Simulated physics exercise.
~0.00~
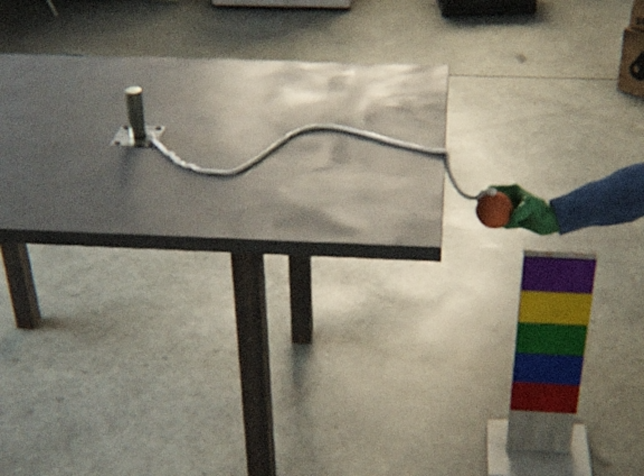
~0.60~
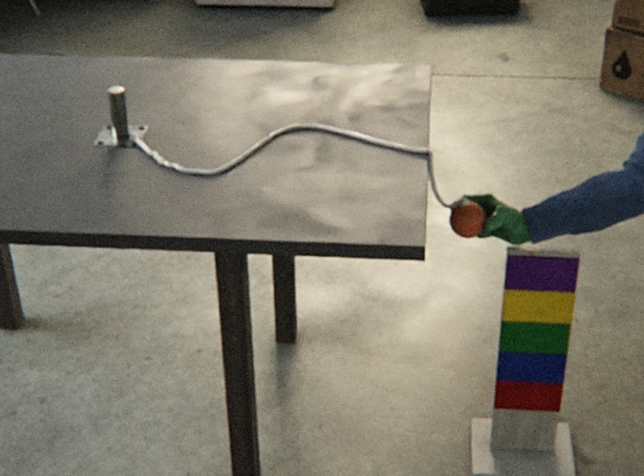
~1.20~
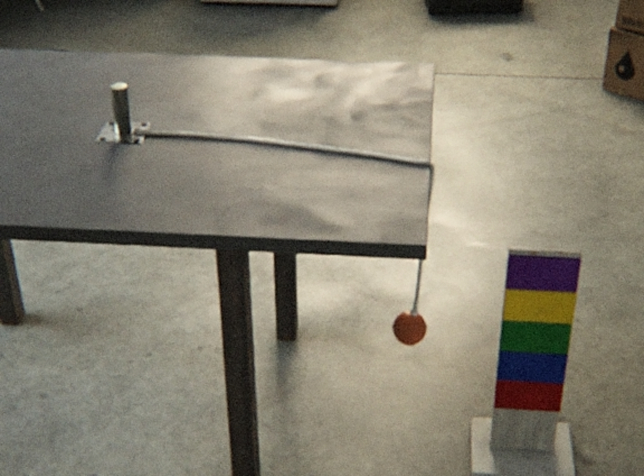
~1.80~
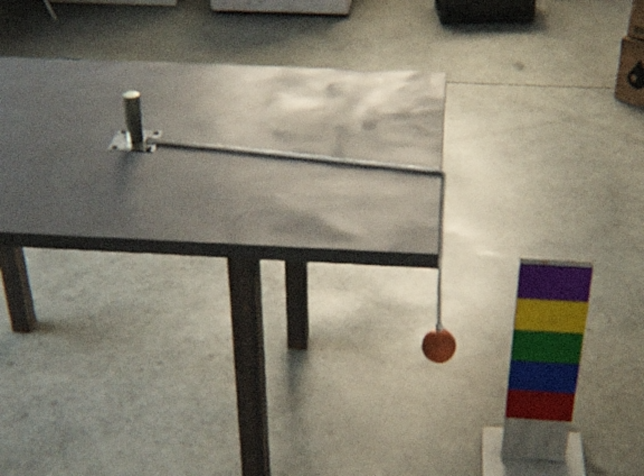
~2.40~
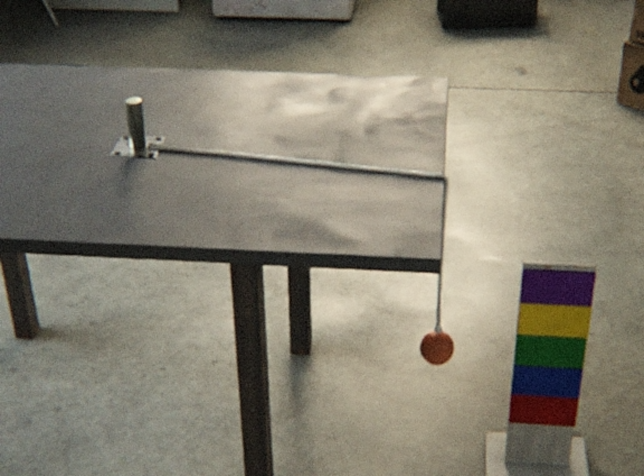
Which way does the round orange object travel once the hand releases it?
It moves down, dropping past the end of the table until it hangs from the cord.
